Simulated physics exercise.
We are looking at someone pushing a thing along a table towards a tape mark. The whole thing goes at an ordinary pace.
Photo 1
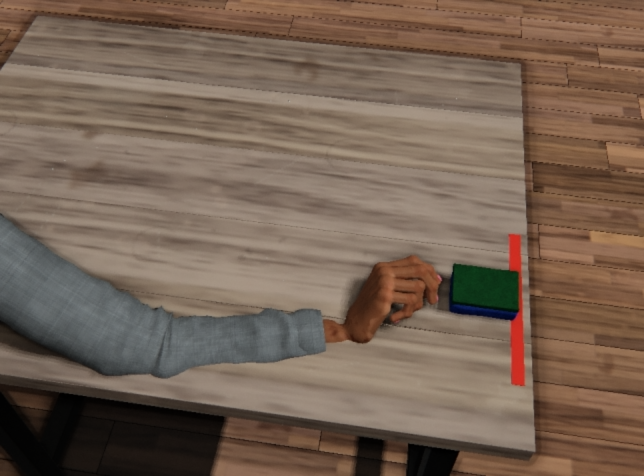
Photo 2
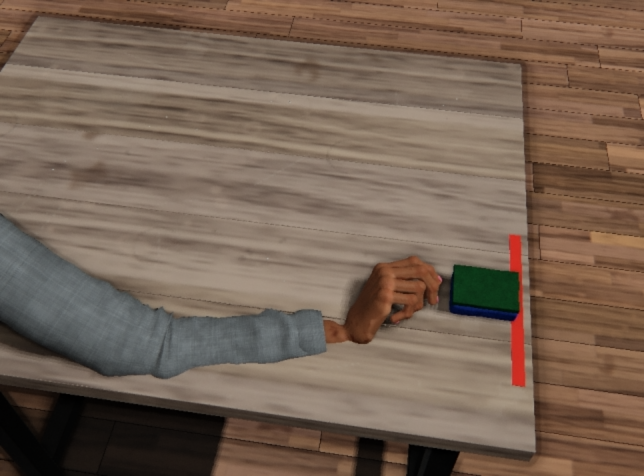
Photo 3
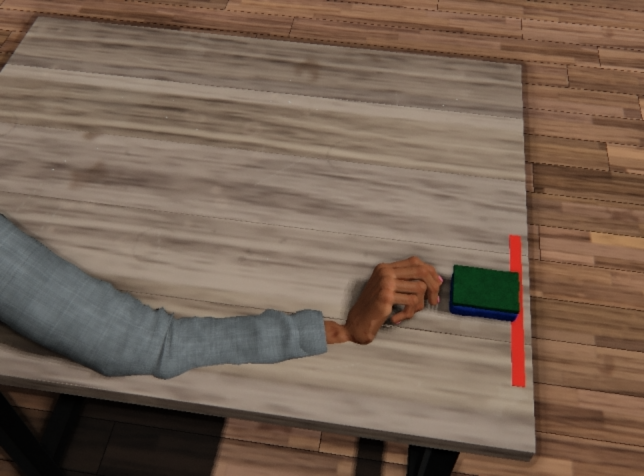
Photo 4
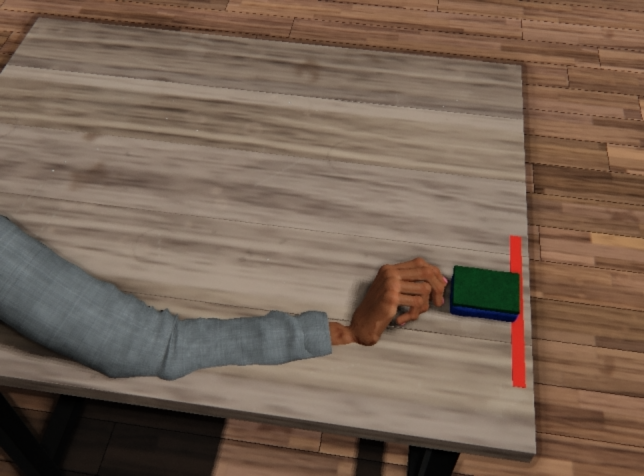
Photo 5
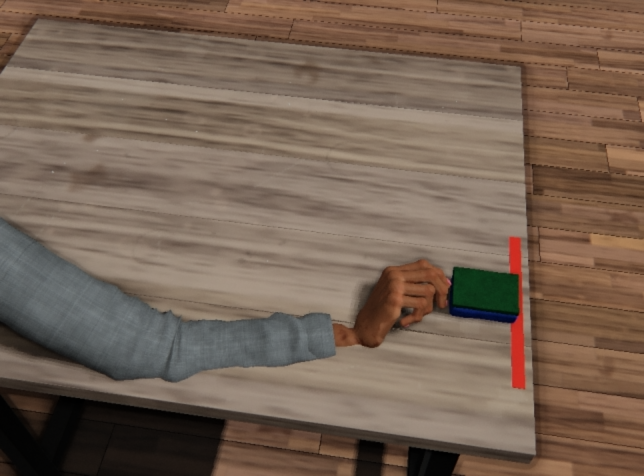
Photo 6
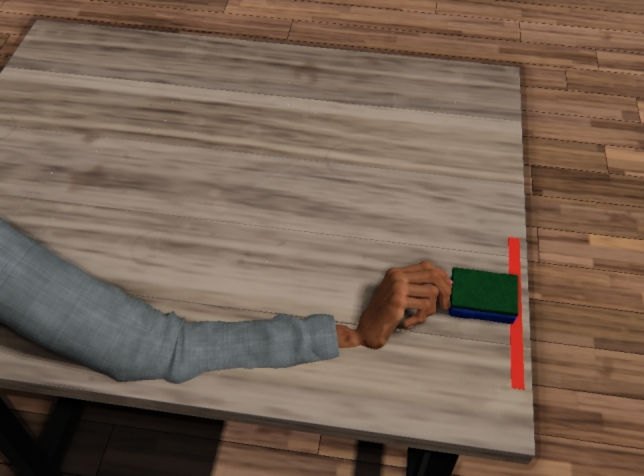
A hand inches right to a green and blue block resting on a red tape mark.
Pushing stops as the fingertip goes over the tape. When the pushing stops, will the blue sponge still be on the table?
It is off the table.
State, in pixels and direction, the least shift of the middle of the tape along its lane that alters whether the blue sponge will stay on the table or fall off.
Shift: 28 px, leftward.
Then, 1.32 s later than the last frame, blue sponge tilted by 54° near (549, 316).
Then, 1.54 s later than the last frame, blue sponge dropping near (510, 431).
Then, 1.72 s later than the last frame, blue sponge fallen.
When it is over, the blue sponge falls off the table.
